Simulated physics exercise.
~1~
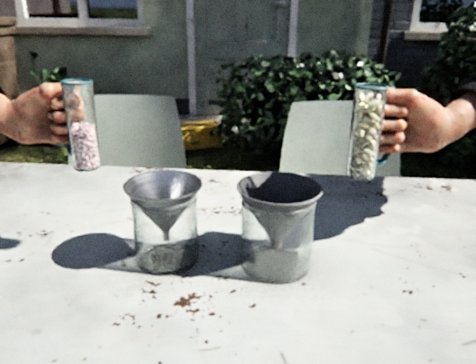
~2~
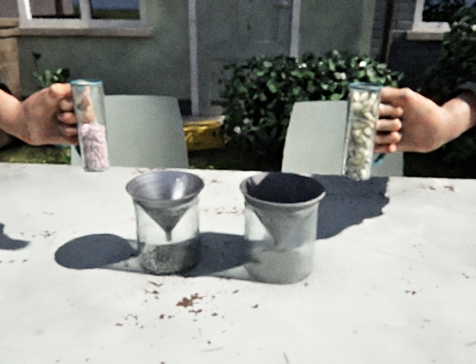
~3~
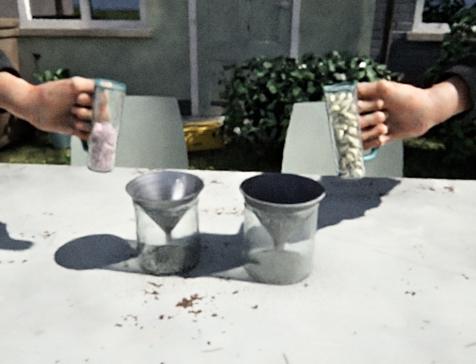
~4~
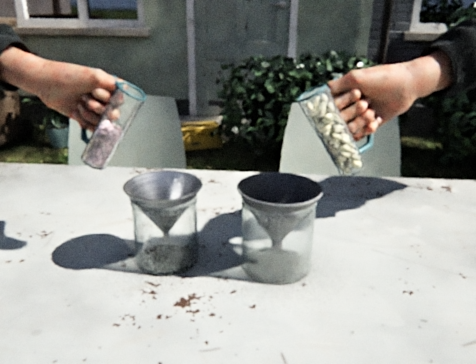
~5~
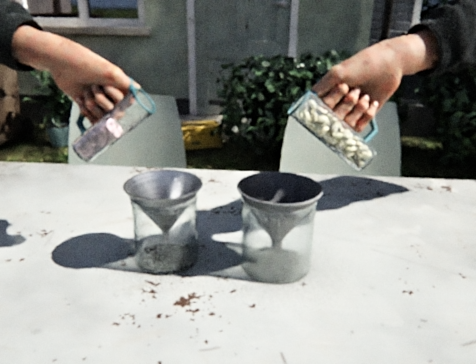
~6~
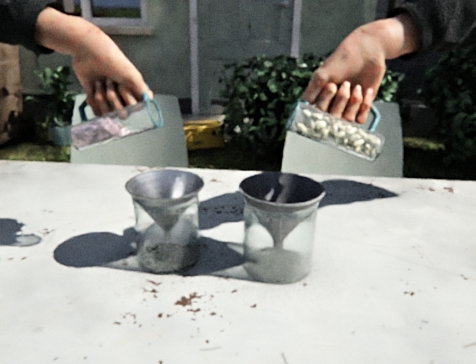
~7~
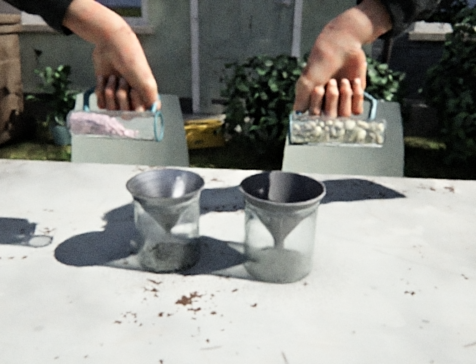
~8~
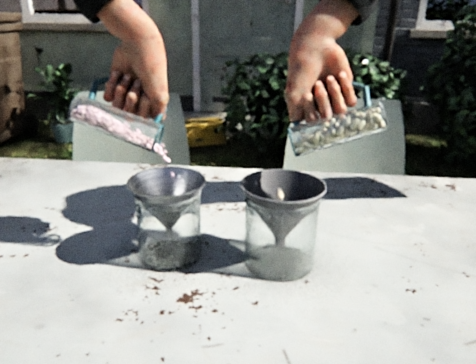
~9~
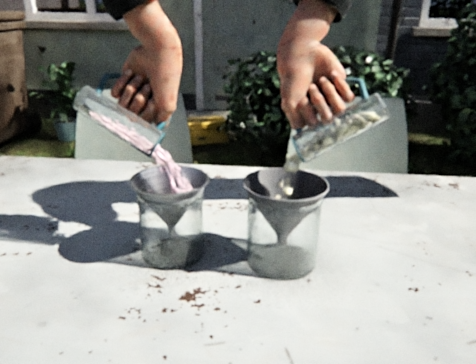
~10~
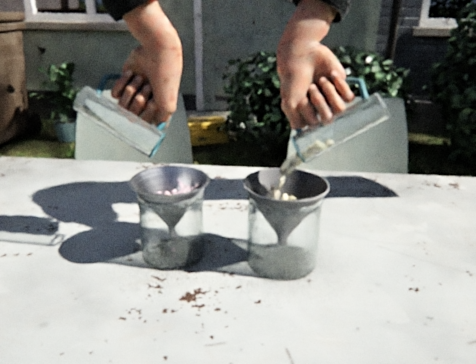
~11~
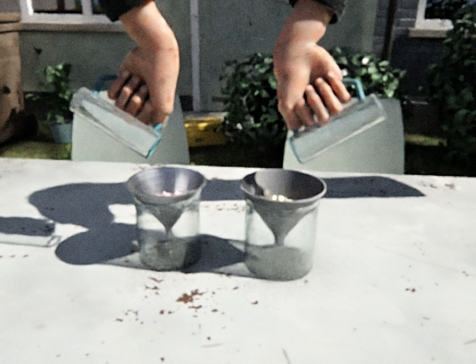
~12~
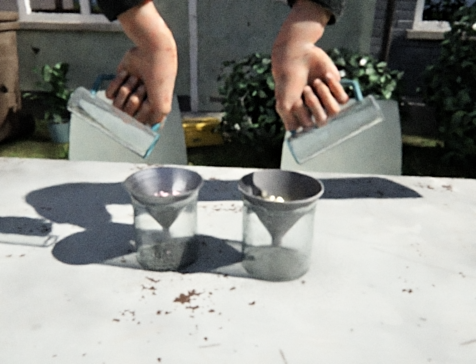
The footage shows two hands holding clear cups of loose pieces, pinkish on the left and pale on the right, then tipping them over two funnels set in jars. The left cup empties first, then the right, and both loads stay lodged almost entirely in the funnels.
